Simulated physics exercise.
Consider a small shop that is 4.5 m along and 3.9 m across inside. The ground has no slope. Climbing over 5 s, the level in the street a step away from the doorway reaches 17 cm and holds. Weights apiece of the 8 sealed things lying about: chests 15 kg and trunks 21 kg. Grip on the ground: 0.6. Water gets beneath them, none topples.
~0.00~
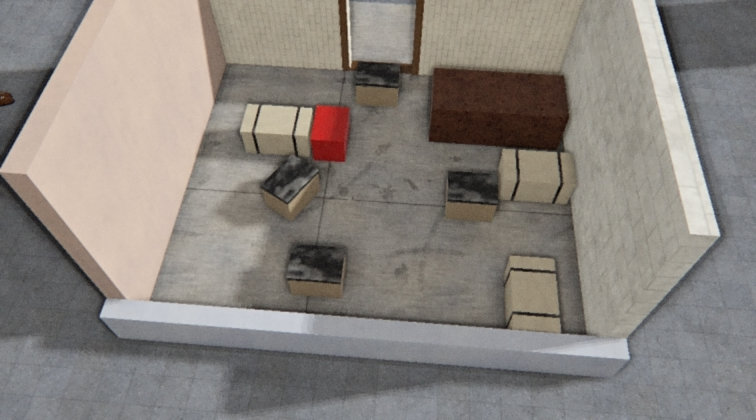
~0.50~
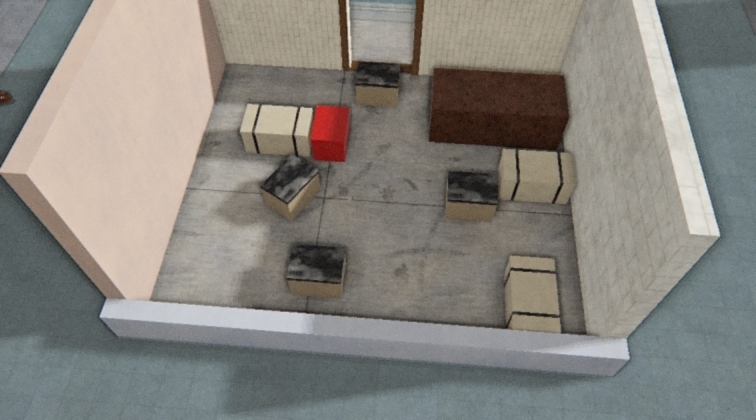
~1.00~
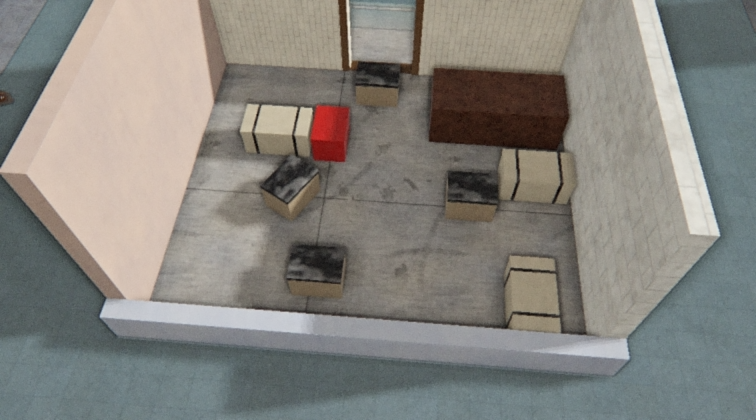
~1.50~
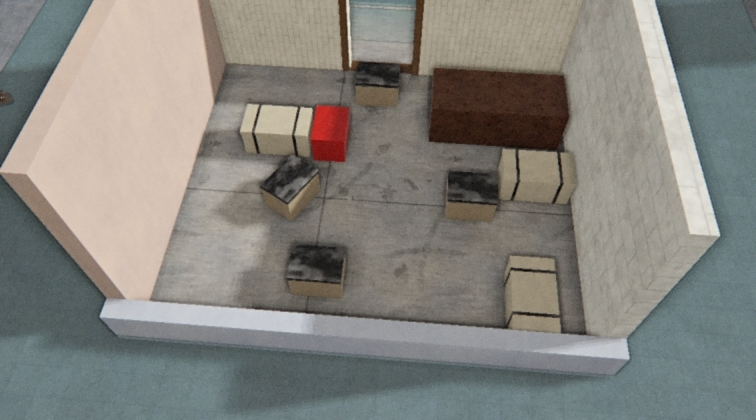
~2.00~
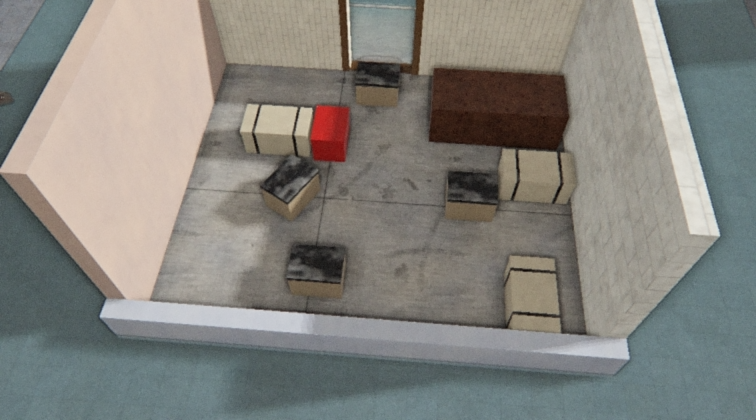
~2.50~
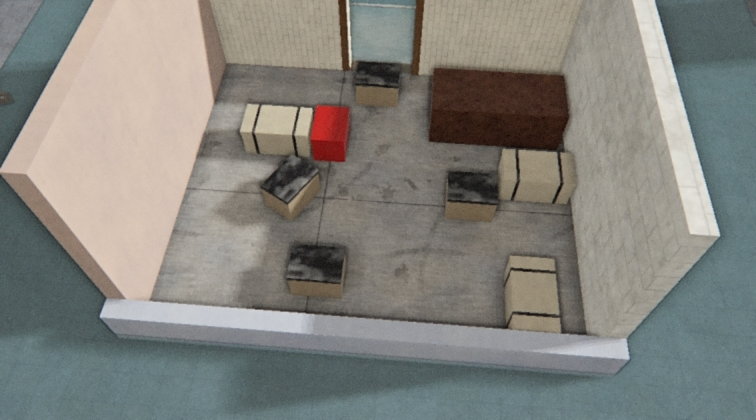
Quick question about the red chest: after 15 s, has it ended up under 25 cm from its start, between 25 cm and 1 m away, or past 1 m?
It'll show a big shift.
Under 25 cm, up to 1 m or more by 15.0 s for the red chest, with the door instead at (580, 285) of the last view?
The red chest ends up almost where it started.
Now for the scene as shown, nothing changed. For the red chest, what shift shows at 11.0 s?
Close to 40 cm.
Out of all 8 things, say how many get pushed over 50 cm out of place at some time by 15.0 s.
I make that 2.
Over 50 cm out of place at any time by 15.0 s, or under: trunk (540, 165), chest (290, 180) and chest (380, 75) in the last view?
In that order: Below, below, above.
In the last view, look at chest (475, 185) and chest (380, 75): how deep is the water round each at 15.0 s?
About 6 and 7 cm.
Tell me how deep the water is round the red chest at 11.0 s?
Around 8 cm.
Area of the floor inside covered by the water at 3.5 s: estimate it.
About 0.5 m2 is covered.
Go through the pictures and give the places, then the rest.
The first frame shows the red chest at (330, 123) rests on the ground; water covers 0.0 m2; 0 of 8 have shifted.
The second frame shows the red chest at (330, 123), on the bottom; 0.0 m2 under water; 0 of 8 have shifted.
The third frame shows the red chest at (330, 123) rests on the ground; 0.0 m2 under water; 0 of 8 have shifted.
The fourth frame shows the red chest at (330, 123), on the bottom; water covers 0.0 m2; 0 of 8 have shifted.
The fifth frame shows the red chest at (330, 123) rests on the ground; water covers 0.0 m2; 0 of 8 have shifted.
The sixth frame shows the red chest at (330, 123), on the bottom; 0.1 m2 under water; 0 of 8 have shifted.
After 3.5 s the red chest is near (330, 123), 0.0 m from its start, aground; 0 afloat.
After 6.8 s the red chest is near (331, 125), 0.0 m from its start, aground; 0 afloat.
After 11.0 s the red chest is near (328, 151), 0.4 m from its start, afloat; 1 afloat.
After 15.0 s the red chest is near (342, 221), 1.4 m from its start, afloat; 5 afloat.
